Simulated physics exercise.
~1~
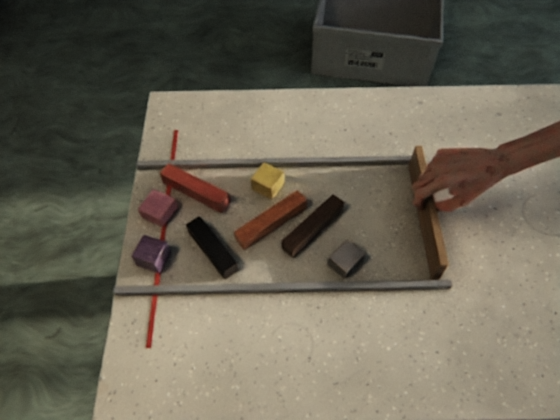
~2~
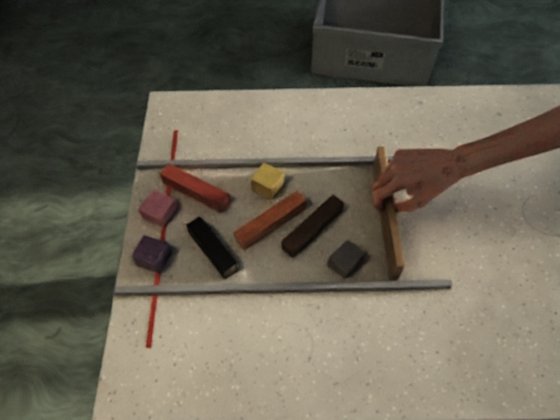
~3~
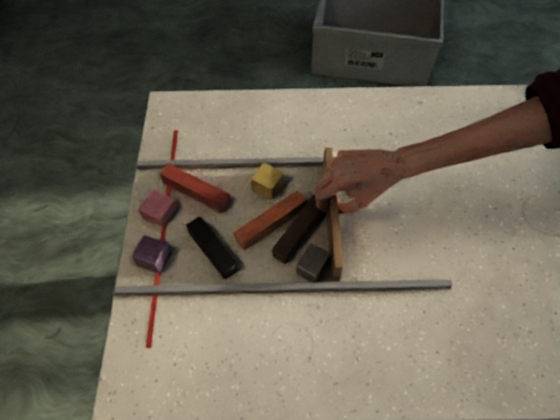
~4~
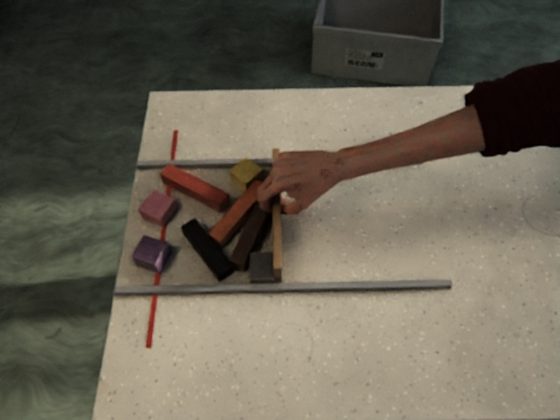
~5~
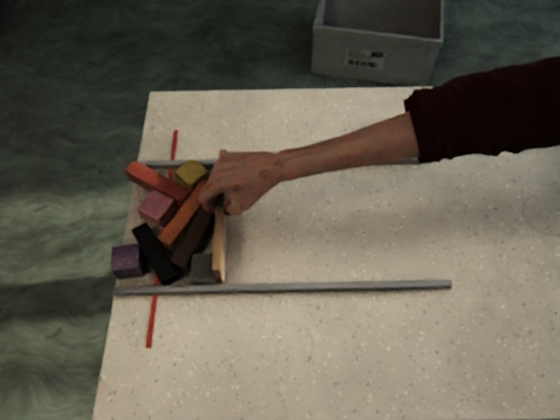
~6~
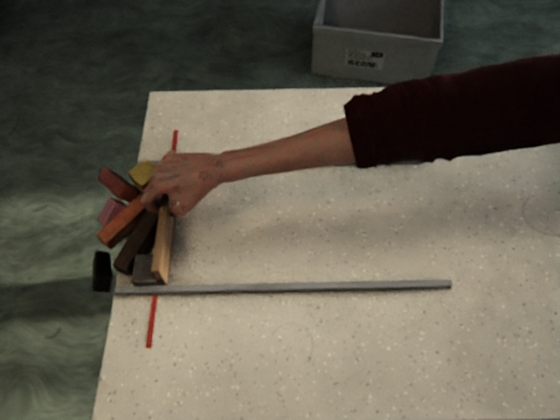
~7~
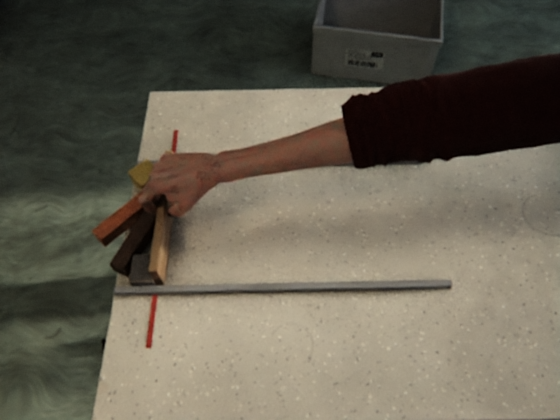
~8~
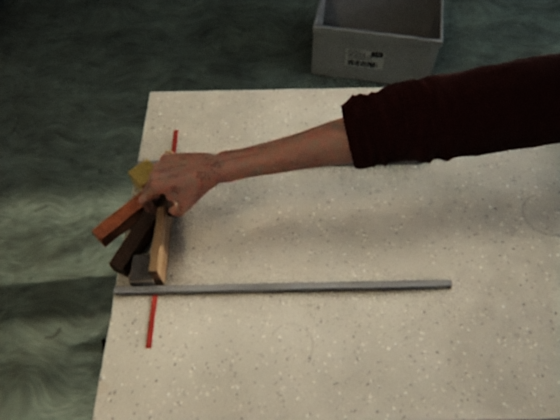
At the start, a hand holds an upright wooden board at the right of a track between two grey rails, with colourful blocks and bars scattered to its left. The hand slides the board left, reaching the grey block and dark brown bar and pushing them along. The orange bar and yellow block are soon swept up too, bunching against the black, red, pink and purple pieces. As the board nears the red line, those last four go over the table's left edge. The board stops there, with the orange, brown, grey and yellow pieces still crowded at the edge.
